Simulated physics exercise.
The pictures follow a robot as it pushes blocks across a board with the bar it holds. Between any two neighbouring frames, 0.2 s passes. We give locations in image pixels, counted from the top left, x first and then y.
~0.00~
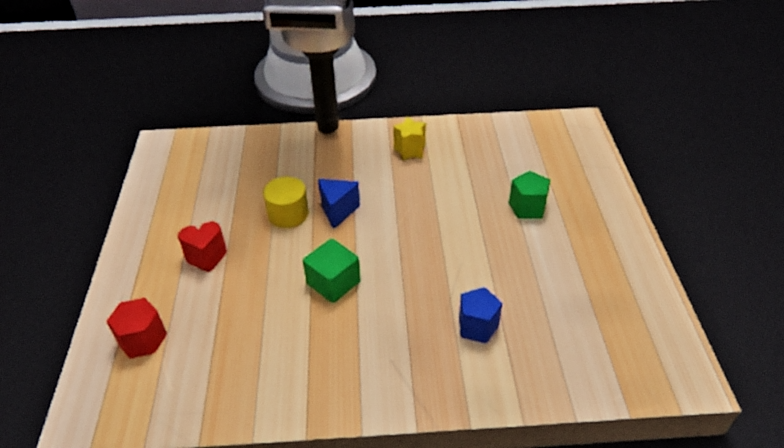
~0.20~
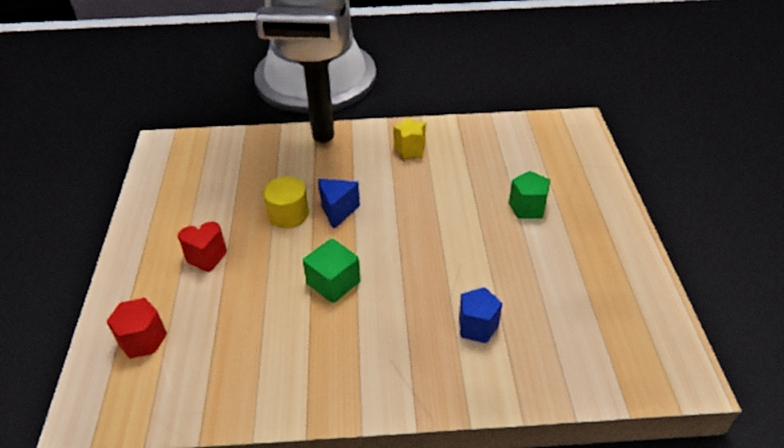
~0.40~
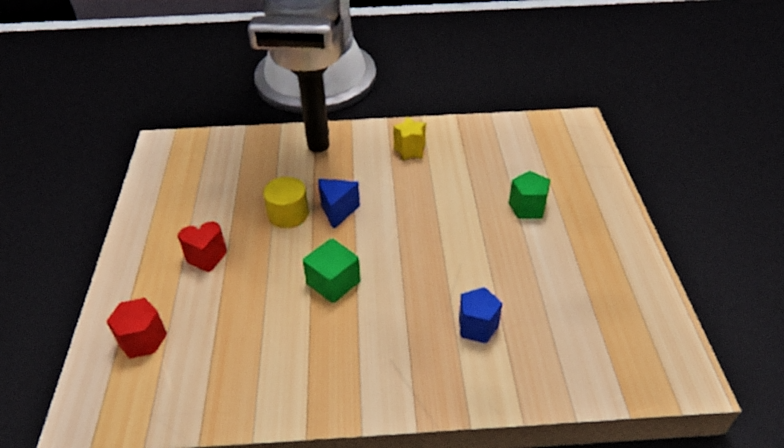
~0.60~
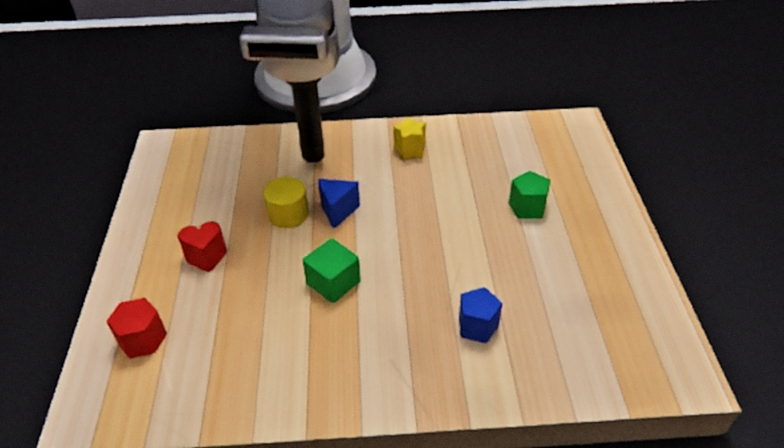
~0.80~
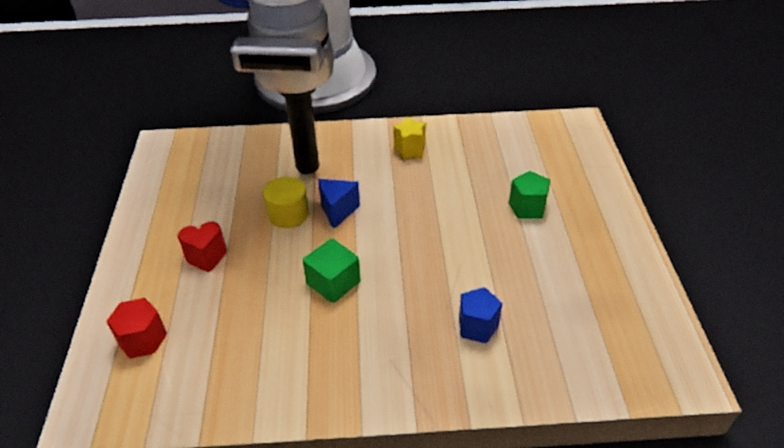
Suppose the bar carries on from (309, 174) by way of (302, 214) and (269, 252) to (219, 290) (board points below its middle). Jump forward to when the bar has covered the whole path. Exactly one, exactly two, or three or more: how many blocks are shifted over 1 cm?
The push moves two blocks more than 1 cm.
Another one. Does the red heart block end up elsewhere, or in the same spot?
The red heart block will be pushed away from where it stands.
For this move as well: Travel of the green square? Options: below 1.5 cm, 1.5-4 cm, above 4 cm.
It ends under 1.5 cm away.
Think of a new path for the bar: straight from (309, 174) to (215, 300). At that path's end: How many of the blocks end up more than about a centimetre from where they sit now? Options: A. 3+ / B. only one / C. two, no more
(B)
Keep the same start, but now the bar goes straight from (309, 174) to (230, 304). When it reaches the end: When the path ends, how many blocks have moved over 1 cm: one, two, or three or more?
Count: 1.
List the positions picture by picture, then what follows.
Bar's lower end at (328, 128); red heart block at (199, 234); yellow round block at (284, 190); green square at (331, 258); blue three-sided block at (336, 188), in the first frame.
Bar at (324, 137); blocks still, in the second frame.
Bar at (319, 146); blocks still, in the third frame.
Bar at (314, 156); blocks still, in the fourth frame.
Bar at (308, 167); red heart block at (199, 234); yellow round block at (284, 190); green square at (331, 258); blue three-sided block at (336, 188), in the fifth frame.
On the path given first. One third of the way, bar at (300, 207); yellow round block at (271, 208).
Two thirds of the way, bar at (267, 246); red heart block at (185, 236); yellow round block at (226, 234).
At the end, bar at (217, 283); red heart block at (162, 233), turned 15° anticlockwise; yellow round block at (195, 244); green square still; blue three-sided block still.
